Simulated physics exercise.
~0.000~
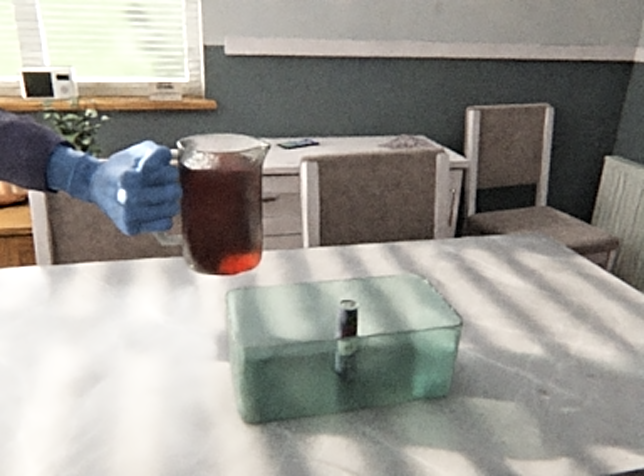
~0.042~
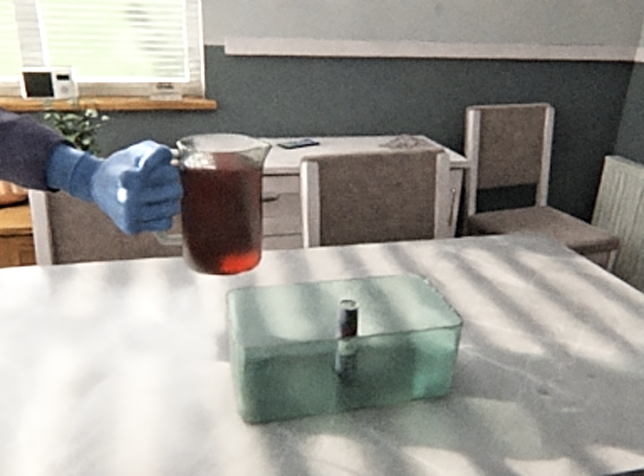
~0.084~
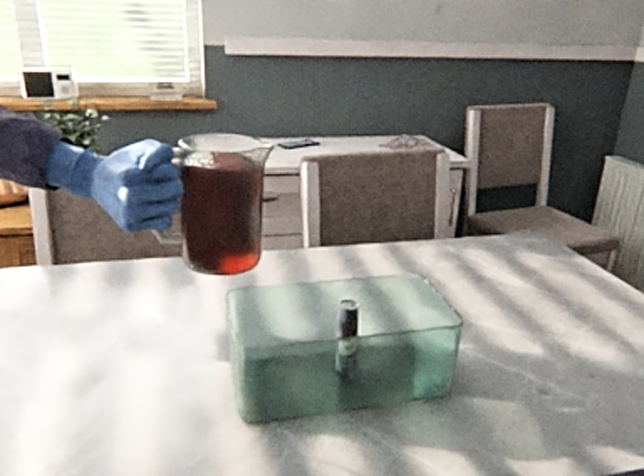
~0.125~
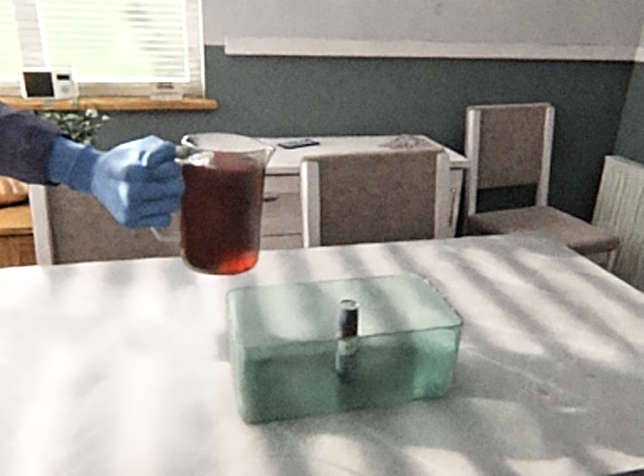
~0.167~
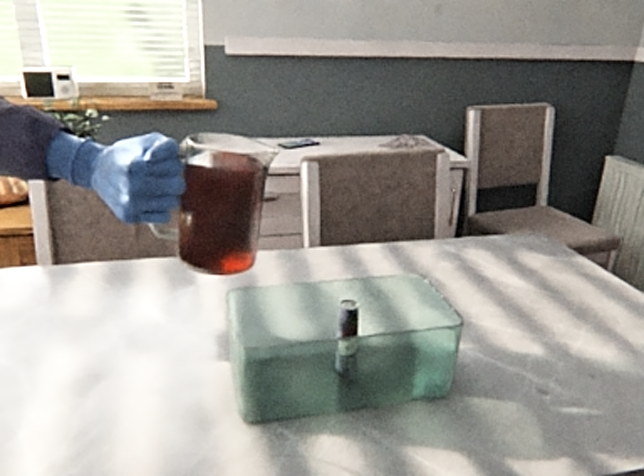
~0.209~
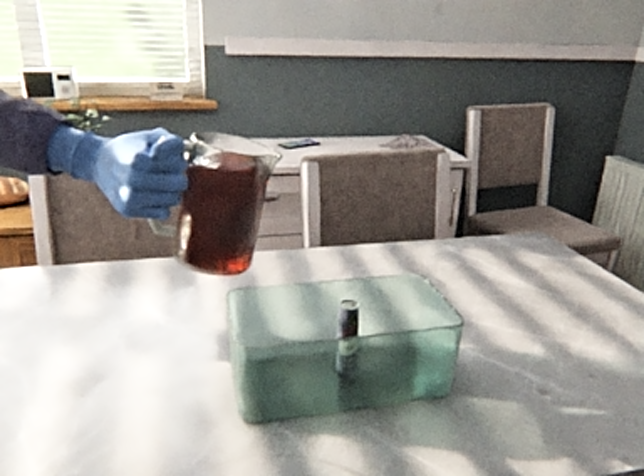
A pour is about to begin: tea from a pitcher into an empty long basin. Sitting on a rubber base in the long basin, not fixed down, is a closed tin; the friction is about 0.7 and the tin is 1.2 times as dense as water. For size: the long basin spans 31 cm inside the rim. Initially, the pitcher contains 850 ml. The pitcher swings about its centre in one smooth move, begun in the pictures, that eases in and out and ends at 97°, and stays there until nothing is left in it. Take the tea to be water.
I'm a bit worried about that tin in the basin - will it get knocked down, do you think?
Yes, I think it will go over.
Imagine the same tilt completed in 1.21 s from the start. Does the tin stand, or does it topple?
Result: Tin tipped over.
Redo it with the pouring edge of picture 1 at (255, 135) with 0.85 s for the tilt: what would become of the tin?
After that, the tin overturns.
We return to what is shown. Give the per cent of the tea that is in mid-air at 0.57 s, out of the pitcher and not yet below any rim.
I'd put it at about 10 percent.
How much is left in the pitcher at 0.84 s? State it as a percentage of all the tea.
Around 52 in a hundred is still there.
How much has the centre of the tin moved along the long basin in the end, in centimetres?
About 7.5 cm.
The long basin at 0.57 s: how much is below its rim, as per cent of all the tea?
The basin holds roughly 1 in a hundred parts at that moment.
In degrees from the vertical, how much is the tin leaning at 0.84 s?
I'd say it is close to 0 degrees off upright.
Then, 0.57 s in, the tilt is 66° and 90 per cent is still to pour; the tin stands where it began.
Then, 0.84 s in, the tilt is 95° and 52 per cent is still to pour; the tin stands where it began.
Then, 1.12 s in, the tilt is 97° and 17 per cent is still to pour; the tin lies on its side.
Then, 1.43 s in, the tilt is 97° and 5 per cent is still to pour; the tin lies on its side.
Finally, the tin lies on its side.
